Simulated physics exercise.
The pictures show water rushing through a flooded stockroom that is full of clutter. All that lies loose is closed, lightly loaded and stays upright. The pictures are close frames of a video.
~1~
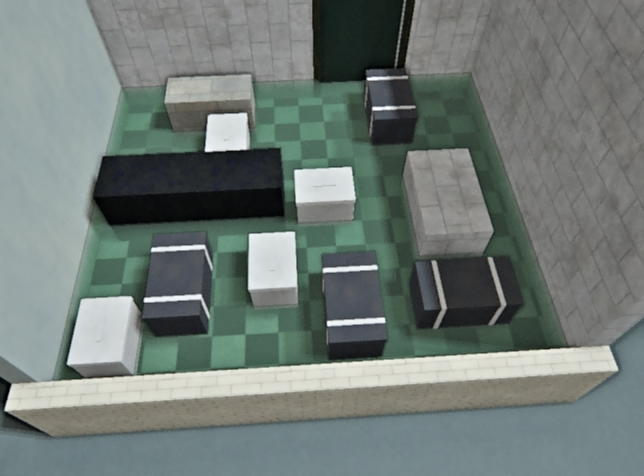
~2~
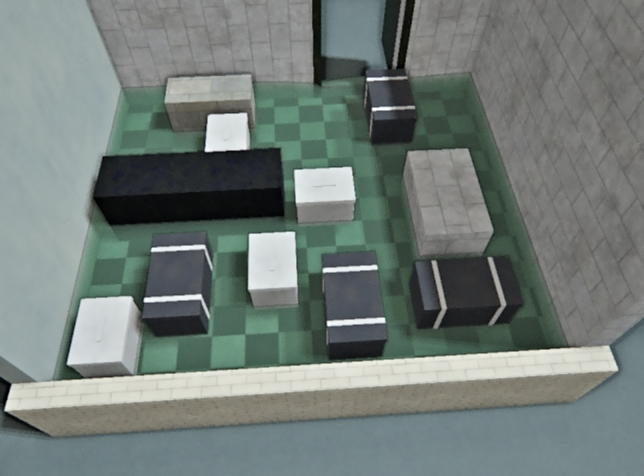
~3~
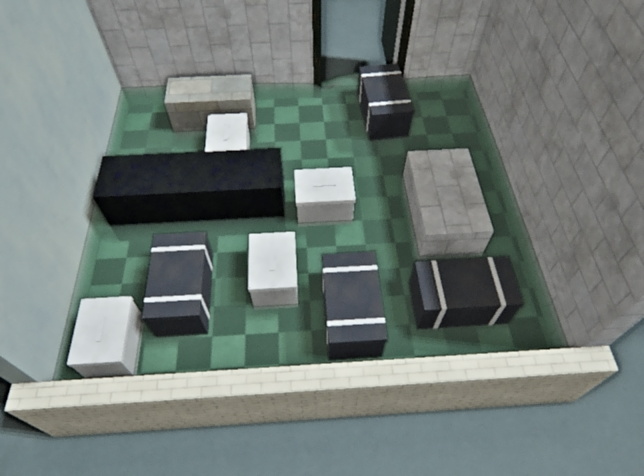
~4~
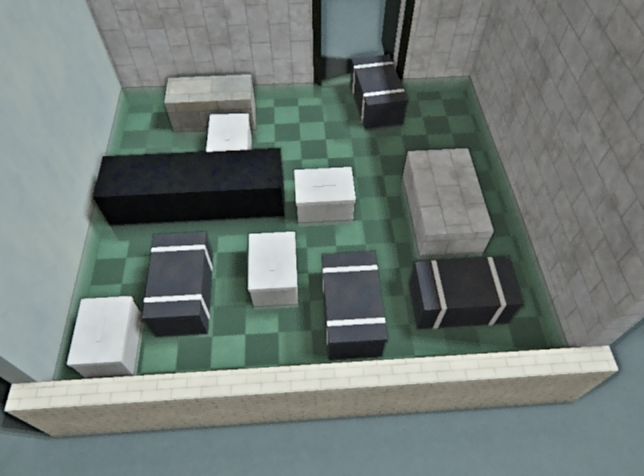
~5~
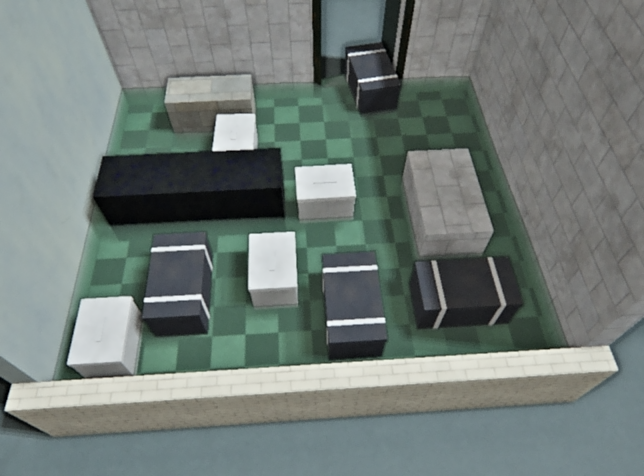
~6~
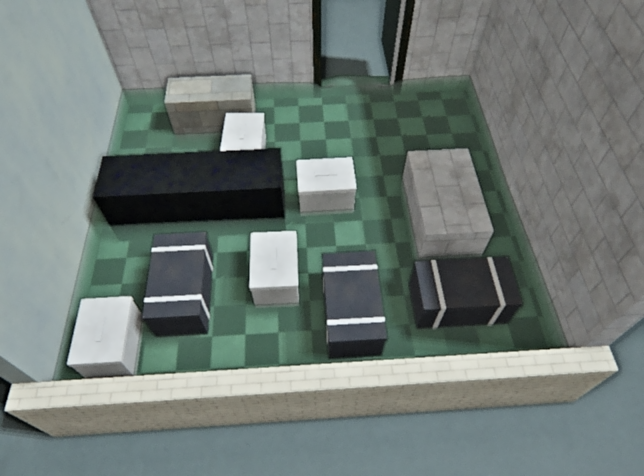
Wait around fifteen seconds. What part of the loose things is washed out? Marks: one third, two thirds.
Share: Between one and two thirds.
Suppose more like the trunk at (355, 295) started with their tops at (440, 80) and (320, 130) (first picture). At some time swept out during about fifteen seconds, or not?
One after the other: Yes, through.
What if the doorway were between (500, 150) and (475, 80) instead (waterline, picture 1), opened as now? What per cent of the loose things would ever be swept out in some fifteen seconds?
Some 50 per cent.
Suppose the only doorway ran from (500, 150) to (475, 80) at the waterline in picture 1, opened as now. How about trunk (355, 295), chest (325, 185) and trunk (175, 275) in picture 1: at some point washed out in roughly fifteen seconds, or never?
One after the other: Inside, carried outside, inside.
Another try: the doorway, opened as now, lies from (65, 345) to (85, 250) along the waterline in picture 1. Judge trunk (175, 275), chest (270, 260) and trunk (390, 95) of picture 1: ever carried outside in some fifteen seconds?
One after the other: Gone, out, no.
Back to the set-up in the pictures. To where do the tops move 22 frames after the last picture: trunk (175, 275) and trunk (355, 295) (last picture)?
Around (240, 260) and (390, 221).
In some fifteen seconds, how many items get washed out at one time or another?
The number is 4.
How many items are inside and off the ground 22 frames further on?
That makes 5.
A moment on, 1 of 8 are out; 7 afloat.
Next, 1 of 8 are out; 7 afloat.
Later, 3 of 8 are out; 5 afloat.
In the end, 4 of 8 are out; 4 afloat.
